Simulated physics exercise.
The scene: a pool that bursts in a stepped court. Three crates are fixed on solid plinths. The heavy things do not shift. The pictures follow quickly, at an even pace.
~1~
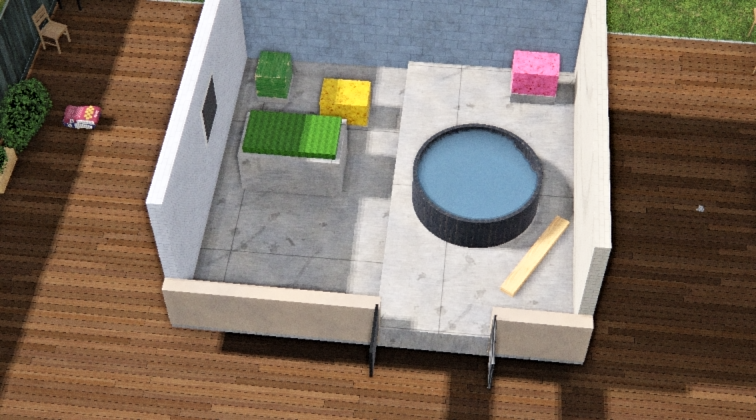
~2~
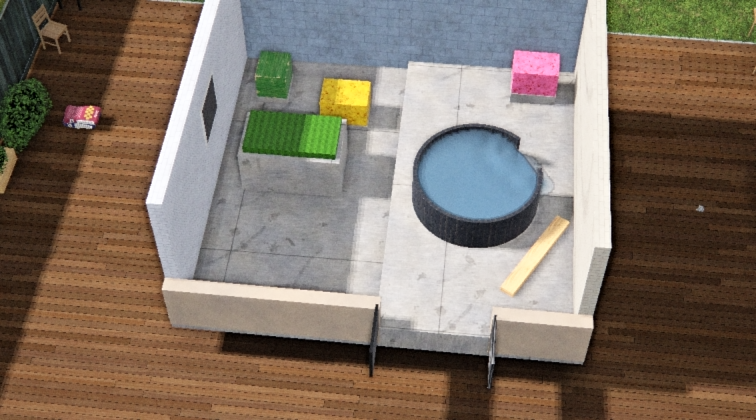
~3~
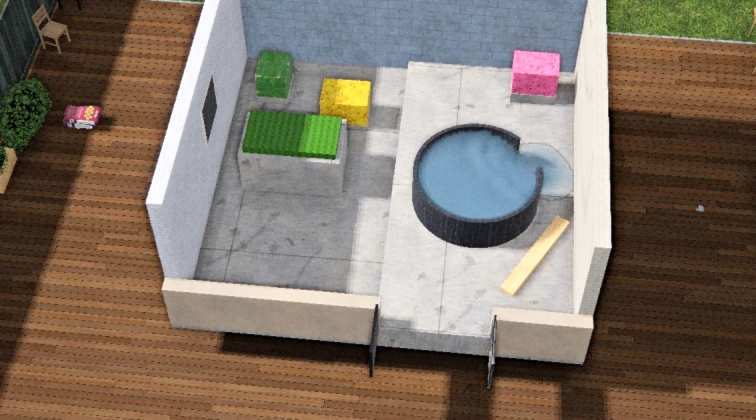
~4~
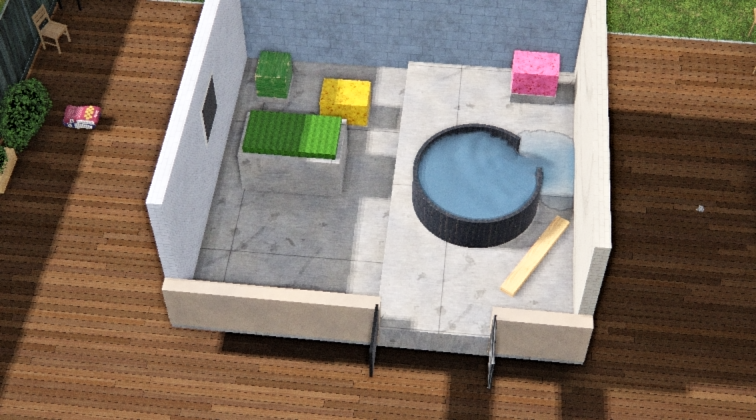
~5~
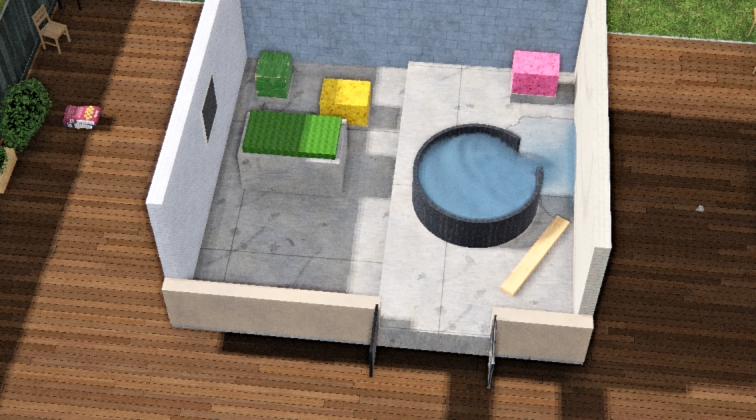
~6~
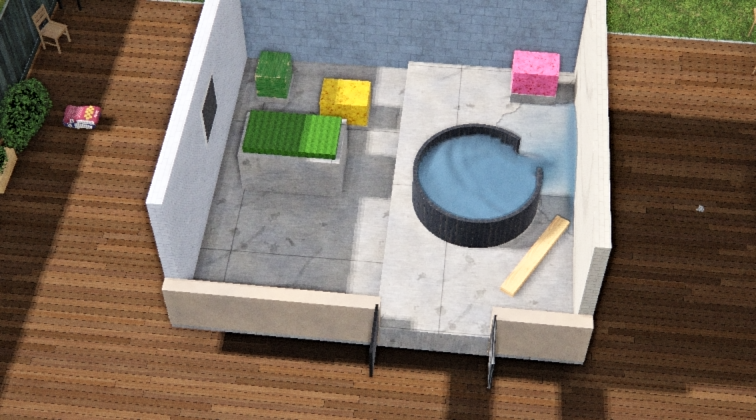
To begin with, still water fills a round dark tank in a walled court with green, yellow and pink blocks. A gap opens in the tank's upper right side and water pours out. It spreads across the pale floor to the right wall, then runs along it toward the back.
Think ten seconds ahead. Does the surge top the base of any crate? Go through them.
One by one: The pink crate is wetted; the yellow crate is wetted; the green crate is wetted.
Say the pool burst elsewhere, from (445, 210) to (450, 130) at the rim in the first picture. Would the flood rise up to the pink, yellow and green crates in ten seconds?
My reading: The pink crate remains dry, the yellow crate ends up wet, the green crate takes water.
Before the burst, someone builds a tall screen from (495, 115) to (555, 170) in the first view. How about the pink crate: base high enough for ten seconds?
My reading: Pink crate is spared.
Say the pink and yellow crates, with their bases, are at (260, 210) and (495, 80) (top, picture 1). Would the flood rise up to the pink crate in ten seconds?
Pink crate keeps dry.
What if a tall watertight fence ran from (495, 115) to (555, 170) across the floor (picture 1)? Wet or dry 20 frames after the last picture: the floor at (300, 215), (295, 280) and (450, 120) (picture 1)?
One after the other: Clear, free of water, wet.
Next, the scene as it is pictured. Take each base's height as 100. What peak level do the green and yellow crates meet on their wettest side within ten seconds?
Near 160 and 180 in a hundred.
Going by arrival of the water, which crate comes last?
The green-painted one.
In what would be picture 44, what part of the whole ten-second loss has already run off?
I make it 50 per cent.
A moment on, water covers 10 % of the floor; the pink crate water round its plinth, the yellow crate not reached, the green crate not reached.
Next, water covers 25 % of the floor; the pink crate water round its plinth, the yellow crate not reached, the green crate not reached.
Then, water covers 50 % of the floor; the pink crate water round its plinth, the yellow crate water round its plinth, the green crate water round its plinth.
Later, water covers 75 % of the floor; the pink crate water round its plinth, the yellow crate water round its plinth, the green crate water round its plinth.
In the end, water covers 90 % of the floor; the pink crate was topped, the yellow crate was topped, the green crate was topped.
